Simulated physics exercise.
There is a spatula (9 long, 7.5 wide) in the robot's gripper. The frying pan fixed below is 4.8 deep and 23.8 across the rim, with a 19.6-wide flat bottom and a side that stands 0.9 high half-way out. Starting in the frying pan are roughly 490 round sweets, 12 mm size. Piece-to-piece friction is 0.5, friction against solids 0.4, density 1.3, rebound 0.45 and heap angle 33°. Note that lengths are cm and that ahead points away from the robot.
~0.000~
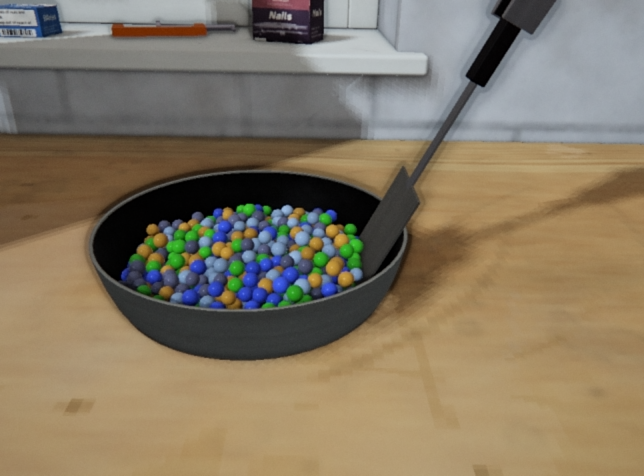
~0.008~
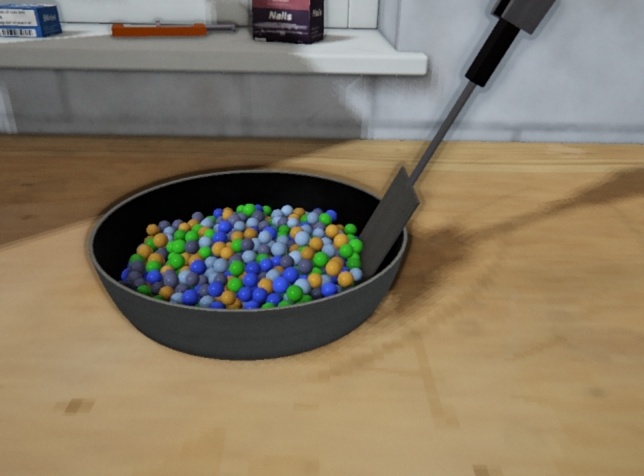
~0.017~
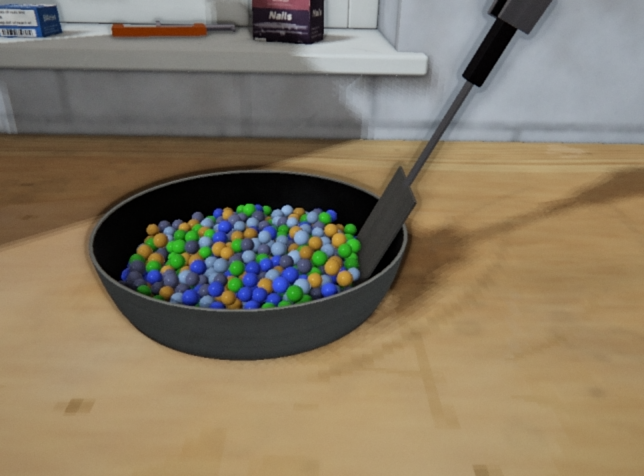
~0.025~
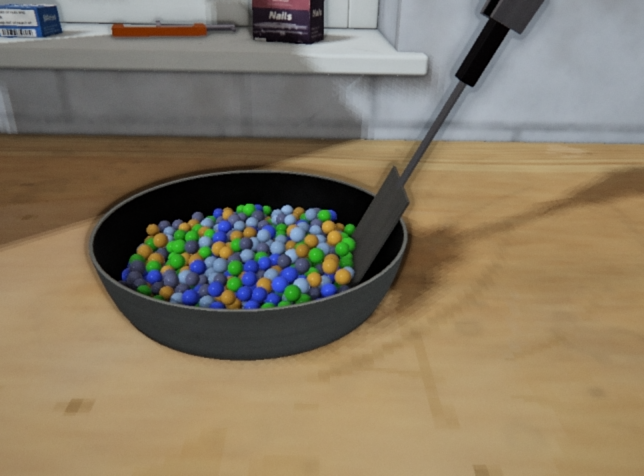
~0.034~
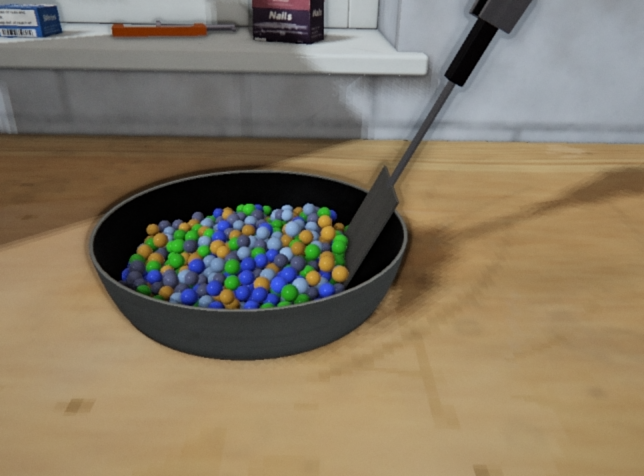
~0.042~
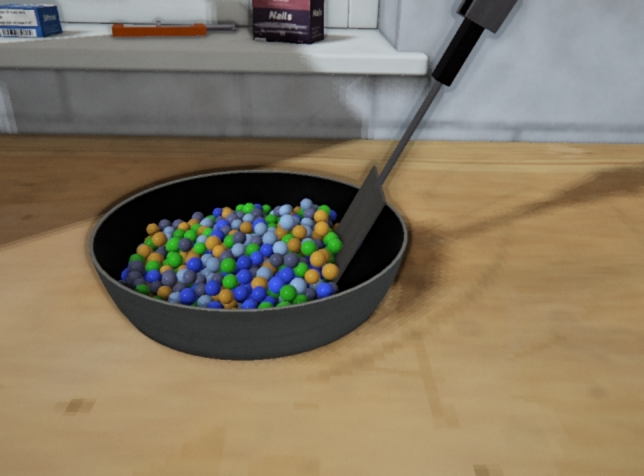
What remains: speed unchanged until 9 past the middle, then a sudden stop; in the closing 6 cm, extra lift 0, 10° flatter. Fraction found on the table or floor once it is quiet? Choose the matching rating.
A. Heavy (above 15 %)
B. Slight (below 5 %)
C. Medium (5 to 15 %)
A.
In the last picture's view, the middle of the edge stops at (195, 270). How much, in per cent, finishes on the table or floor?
Roughly 5 per cent, I'd say.
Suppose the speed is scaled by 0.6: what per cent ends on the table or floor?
Estimate: Close to 10 %.
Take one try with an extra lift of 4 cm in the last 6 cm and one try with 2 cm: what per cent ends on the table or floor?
You'd get some 30 per cent with the first setting and some 30 per cent with the second.
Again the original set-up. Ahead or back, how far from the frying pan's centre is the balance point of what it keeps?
It sits near 3.0 centimetres ahead of centre.
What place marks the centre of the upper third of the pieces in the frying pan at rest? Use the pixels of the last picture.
At about (161, 240).
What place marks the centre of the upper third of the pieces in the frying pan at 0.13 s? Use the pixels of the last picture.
Roughly pixel (200, 226).
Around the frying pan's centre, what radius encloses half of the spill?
Some 26 centimetres.
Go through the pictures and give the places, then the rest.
Spatula top edge at (411, 183), sloping 64°; upper third of the load around (261, 251), from x 120 to 365, top at y 210; 492 in the frying pan, in the first frame.
Spatula top edge at (411, 183), sloping 64°; upper third of the load around (261, 251), from x 120 to 365, top at y 210, in the second frame.
Spatula top edge at (408, 183), sloping 64°; upper third of the load around (264, 251), from x 120 to 365, top at y 210, in the third frame.
Spatula top edge at (401, 183), sloping 64°; upper third of the load around (269, 249), from x 120 to 365, top at y 210, in the fourth frame.
Spatula top edge at (391, 182), sloping 64°; upper third of the load around (268, 247), from x 120 to 365, top at y 210, in the fifth frame.
Spatula top edge at (380, 182), sloping 64°; upper third of the load around (270, 245), from x 120 to 365, top at y 205; 492 in the frying pan, in the sixth frame.
After 0.09 s, sloping 64°, highest piece 8 above the table; 492 in the frying pan.
After 0.13 s, sloping 62°, highest piece 8 above the table; 492 in the frying pan.
After 0.36 s, sloping 54°, highest piece 10 above the table; 372 in the frying pan, 75 on the table or floor, 45 on the blade or in flight.
After 1.41 s, sloping 54°, highest piece 6 above the table; 372 in the frying pan, 120 on the table or floor.
At rest, 372 in the frying pan, 120 on the table or floor. That is 24 % on the table or floor.
